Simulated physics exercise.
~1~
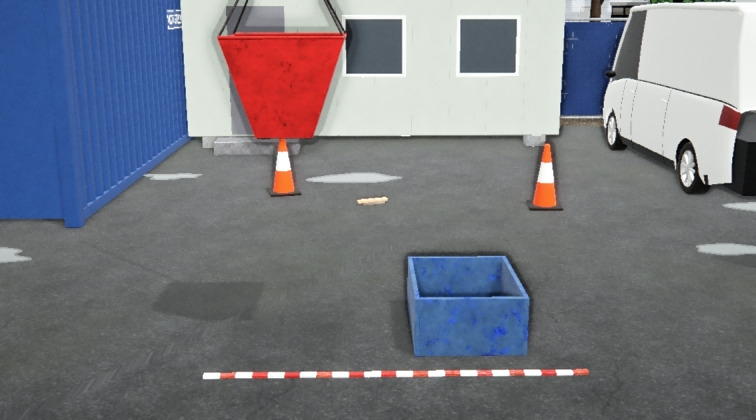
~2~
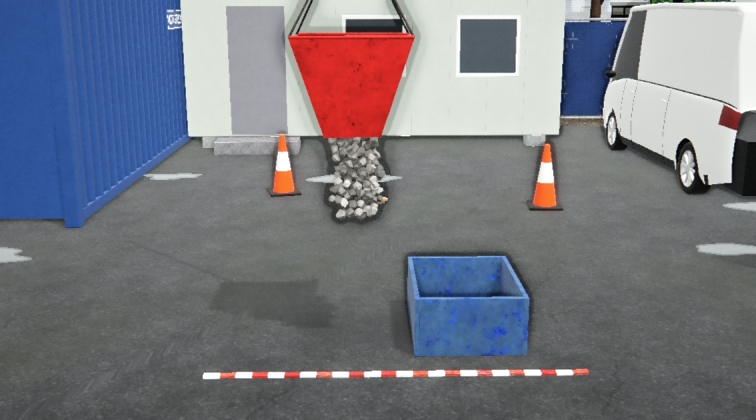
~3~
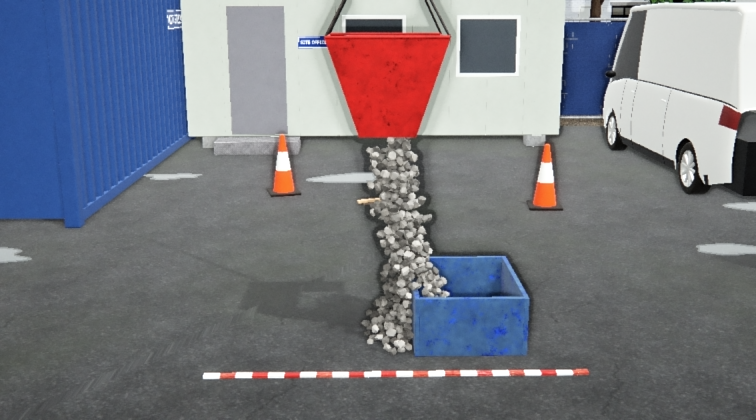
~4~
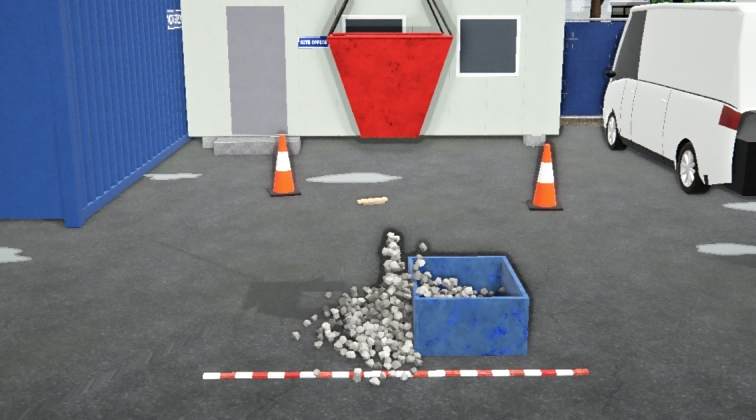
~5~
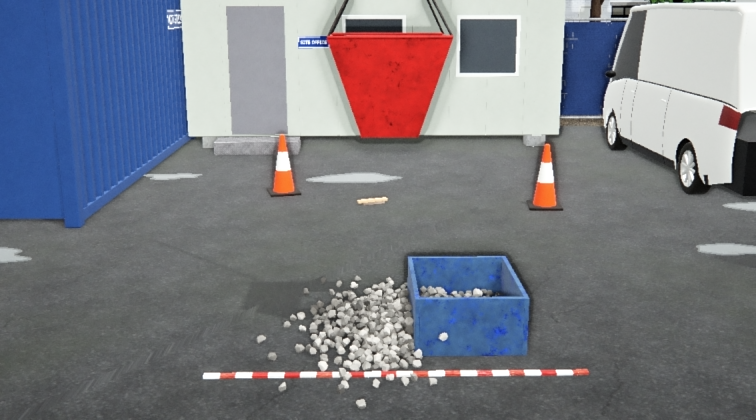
A red crane skip hangs at the upper left of a paved yard, seen from a raised, still viewpoint, with a blue container on the left and a white van on the right. Two orange cones stand before a pale cabin, and an open blue bin sits behind a red and white striped pole. The skip glides right and grey stones pour from its base. It stops short of the bin, and the falling stream strikes the bin's left edge. The skip empties, leaving the larger share scattered on the ground left of the bin and a smaller share inside.
